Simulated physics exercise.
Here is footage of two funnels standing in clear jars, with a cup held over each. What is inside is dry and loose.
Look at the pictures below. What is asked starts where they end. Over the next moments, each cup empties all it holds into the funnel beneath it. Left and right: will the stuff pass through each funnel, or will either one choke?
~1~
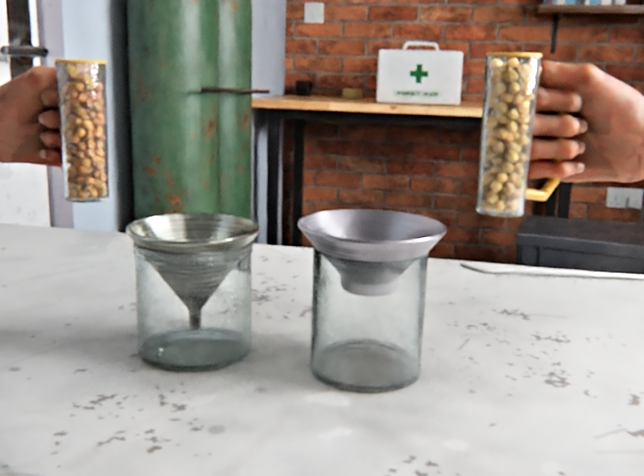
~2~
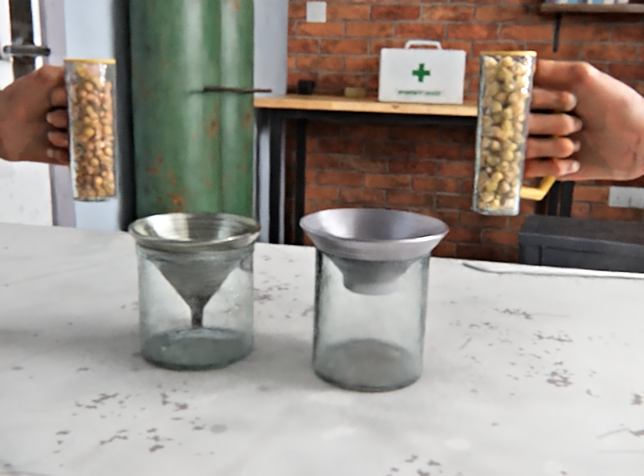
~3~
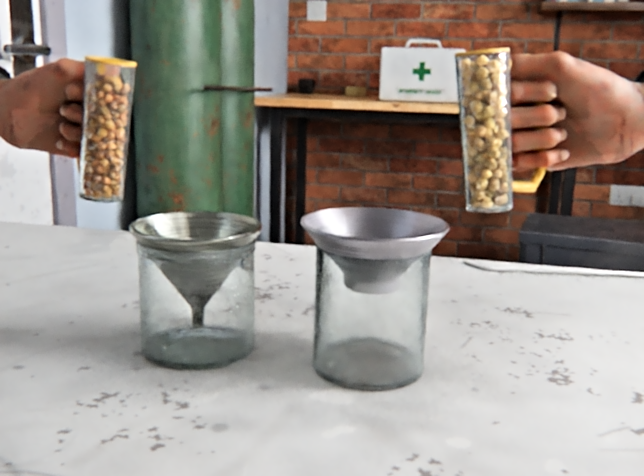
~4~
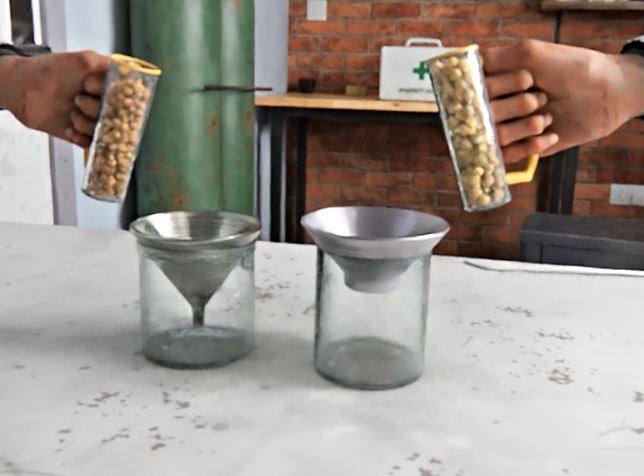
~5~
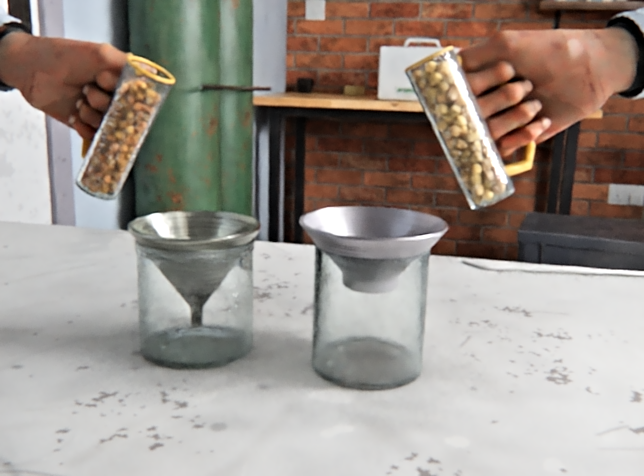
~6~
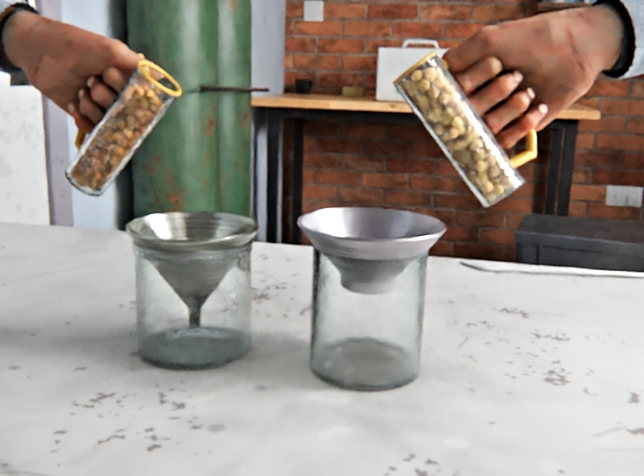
Left - chokes up, right - all passes.
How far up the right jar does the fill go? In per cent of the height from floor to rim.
It ends up at around 15 in a hundred.
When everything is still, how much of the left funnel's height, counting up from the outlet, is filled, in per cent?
Pretty much 85 in a hundred, give or take.
Then, 0.39 s past the last view, left, all still in the cup; right, all still in the cup.
Then, 0.80 s past the last view, left, all still in the cup; right, nearly all still in the cup, a stray few in or over the funnel, a stray few down in the jar.
Then, 1.30 s past the last view, left, about half still in the cup, about half in or over the funnel; right, about two thirds still in the cup, about a quarter in or over the funnel, about a quarter down in the jar.
Finally, left, all stuck in the funnel, none down in the jar; right, all down in the jar.
